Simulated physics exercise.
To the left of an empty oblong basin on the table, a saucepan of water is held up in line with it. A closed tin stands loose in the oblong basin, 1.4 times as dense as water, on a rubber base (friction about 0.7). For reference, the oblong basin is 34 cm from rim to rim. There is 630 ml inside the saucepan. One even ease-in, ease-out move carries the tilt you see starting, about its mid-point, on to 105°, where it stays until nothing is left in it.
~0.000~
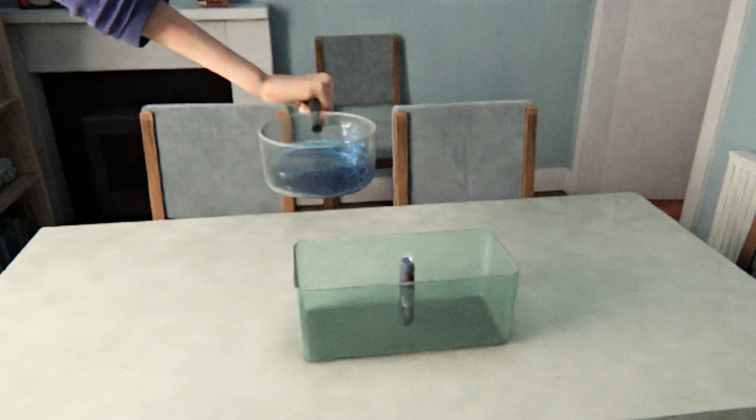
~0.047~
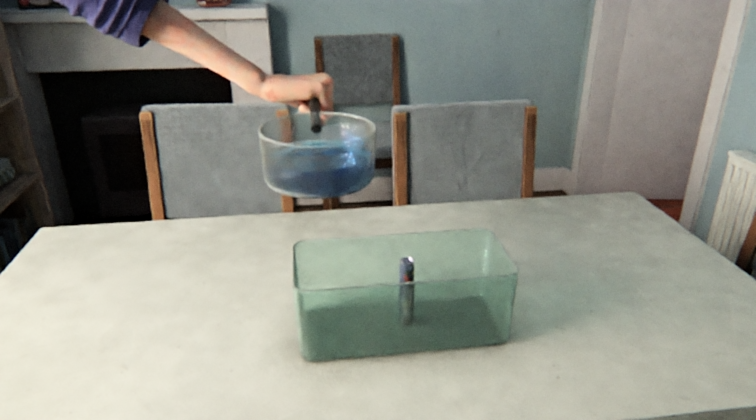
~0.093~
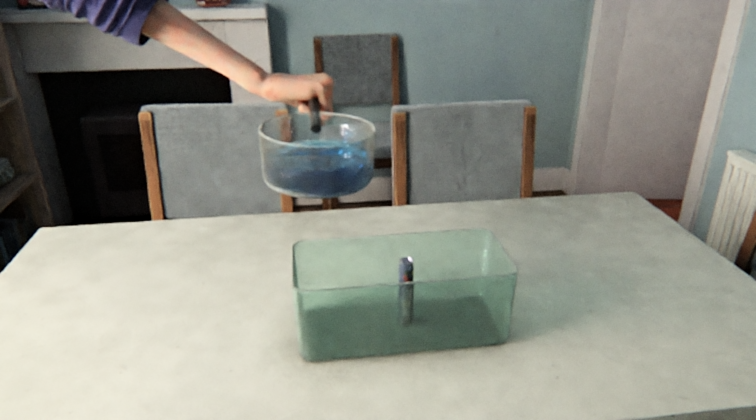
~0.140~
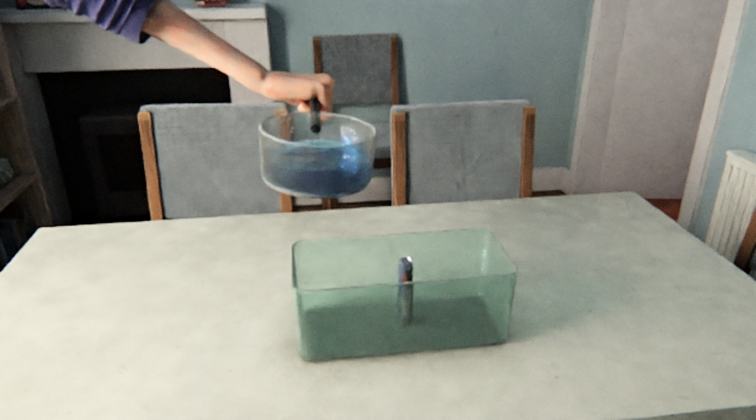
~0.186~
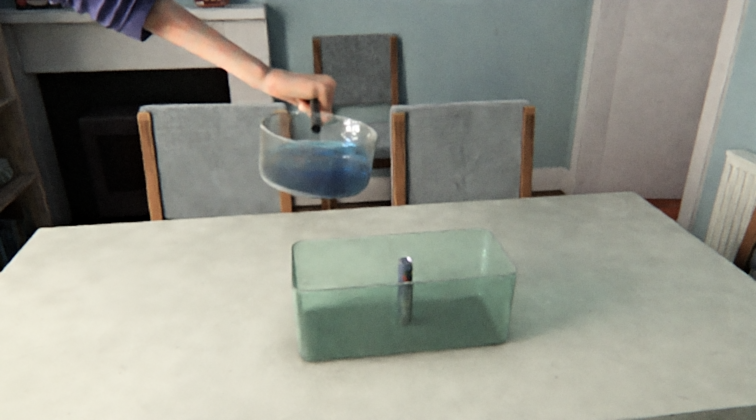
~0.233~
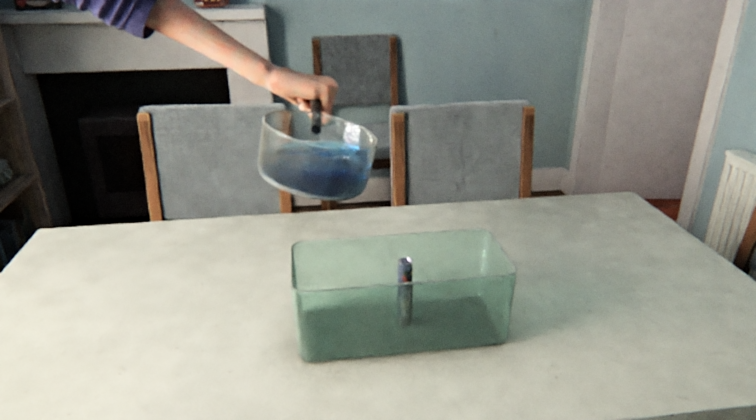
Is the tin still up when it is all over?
Yes, the tin stays standing.
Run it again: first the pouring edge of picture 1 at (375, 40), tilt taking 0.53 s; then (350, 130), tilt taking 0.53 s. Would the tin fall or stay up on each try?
Run one: It tumbles. Run two: It does not tip.
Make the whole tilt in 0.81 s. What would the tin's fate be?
Outcome - the tin remains standing.
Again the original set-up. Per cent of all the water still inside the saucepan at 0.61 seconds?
Near 62 in a hundred.
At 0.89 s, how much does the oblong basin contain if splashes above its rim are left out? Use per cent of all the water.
Some 68 per cent.
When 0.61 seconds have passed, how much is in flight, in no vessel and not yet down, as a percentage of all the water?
At that moment, about 36 percent.
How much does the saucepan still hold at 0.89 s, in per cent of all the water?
I reckon near 14 per cent still sits there.
After 0.61 s the tilt is 71° and 61 per cent is still to pour; the tin stands where it began.
After 0.89 s the tilt is 102° and 14 per cent is still to pour; the tin stands where it began.
After 1.18 s the tilt is 105° and 1 per cent is still to pour; the tin stands where it began.
After 1.49 s the tilt is 105° and 0 per cent is still to pour; the tin stands where it began.
In the end the tin stands where it began.
